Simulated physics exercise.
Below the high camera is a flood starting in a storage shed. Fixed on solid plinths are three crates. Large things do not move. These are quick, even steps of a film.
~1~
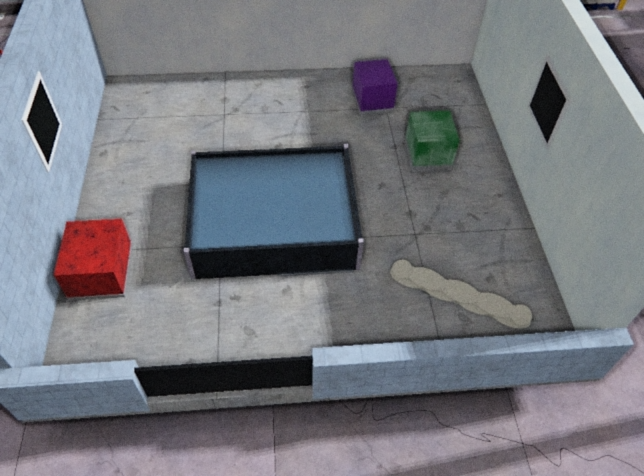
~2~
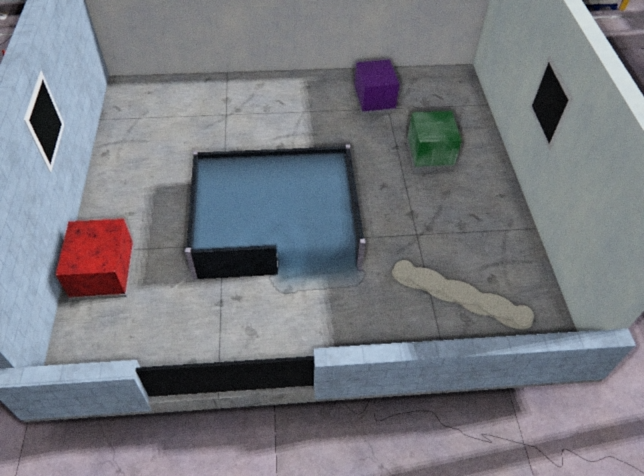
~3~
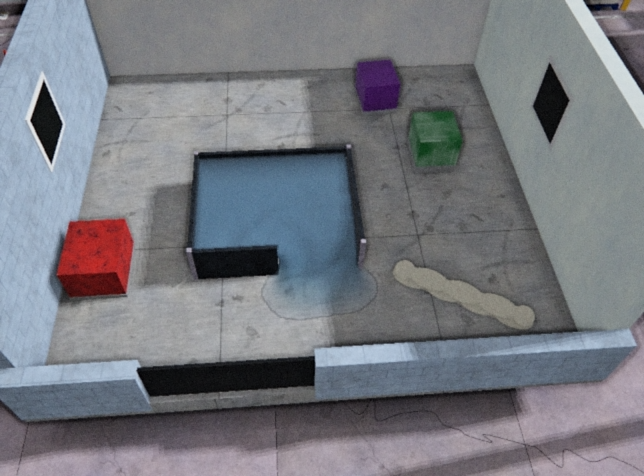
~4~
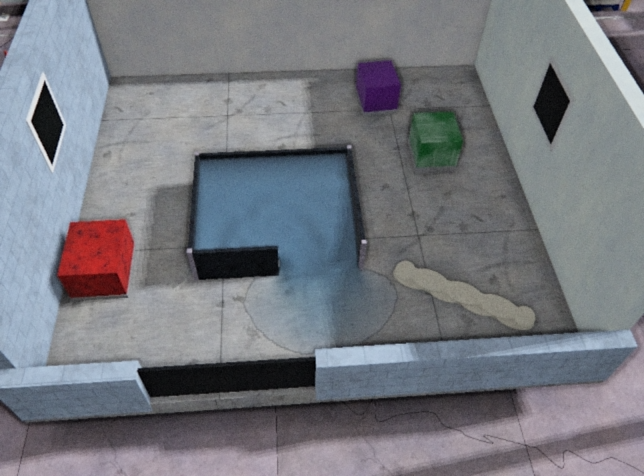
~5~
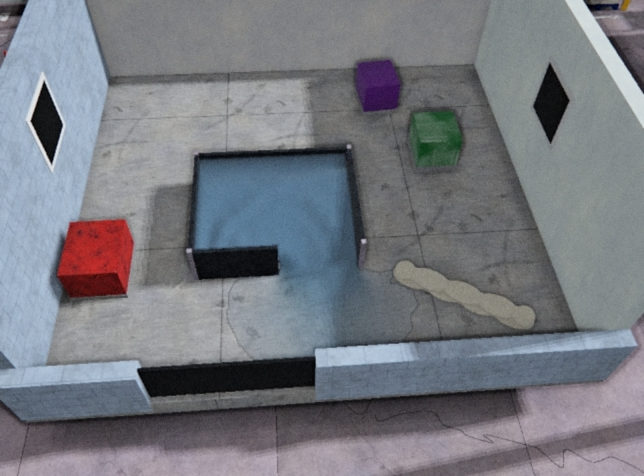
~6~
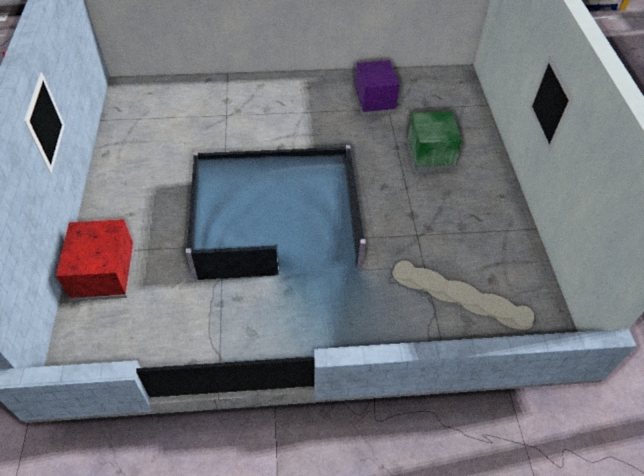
At first, a dark-framed tank of blue water sits whole and still on a grey floor among red, purple and green blocks. Then a gap opens at the right of its front side and water pours out, spreading forward and sideways across the floor in a widening, thinning sheet while the blocks stay put.
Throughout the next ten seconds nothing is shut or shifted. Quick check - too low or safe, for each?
Red crate too low; green crate safe; purple crate safe.
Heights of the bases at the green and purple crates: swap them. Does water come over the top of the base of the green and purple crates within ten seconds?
Taking them in turn, the green crate is drenched, then the purple crate stays clear.
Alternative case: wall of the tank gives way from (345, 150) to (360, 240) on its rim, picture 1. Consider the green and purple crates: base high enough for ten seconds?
Green: Reached; purple: Reached.
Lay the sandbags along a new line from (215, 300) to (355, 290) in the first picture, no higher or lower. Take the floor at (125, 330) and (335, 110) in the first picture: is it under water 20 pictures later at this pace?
Status by location - soaked; spared.
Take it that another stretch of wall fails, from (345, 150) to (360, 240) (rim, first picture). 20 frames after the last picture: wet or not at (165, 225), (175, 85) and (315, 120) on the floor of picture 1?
Taking them in turn, I get left untouched, then left untouched, then sodden.
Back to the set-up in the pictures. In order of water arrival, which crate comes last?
Note: The one in purple.
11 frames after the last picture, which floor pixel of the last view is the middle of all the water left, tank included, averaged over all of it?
I'd say near (305, 270).
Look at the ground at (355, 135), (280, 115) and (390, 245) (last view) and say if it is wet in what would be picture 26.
First spared, second spared, third spared.
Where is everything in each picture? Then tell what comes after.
In the first frame, the water tank at (273, 199) is whole and still.
In the second frame, the front is at (277, 281), out from the gap at (318, 261).
In the third frame, the front is at (283, 312), out from the gap at (319, 263).
In the fourth frame, the front is at (299, 347), out from the gap at (319, 264).
In the fifth frame, the front is at a hidden place, out from the gap at (319, 263).
In the sixth frame, water pours out at (318, 263) and has run to a hidden place.
A moment on, water covers 15 % of the floor; the red crate not reached, the green crate not reached, the purple crate not reached.
Next, water covers 20 % of the floor; the red crate not reached, the green crate not reached, the purple crate not reached.
Then, water covers 35 % of the floor; the red crate water round its plinth, the green crate water round its plinth, the purple crate not reached.
Later, water covers 70 % of the floor; the red crate water round its plinth, the green crate water round its plinth, the purple crate water round its plinth.
In the end, water covers 95 % of the floor; the red crate was topped, the green crate stayed above the water, the purple crate stayed above the water.
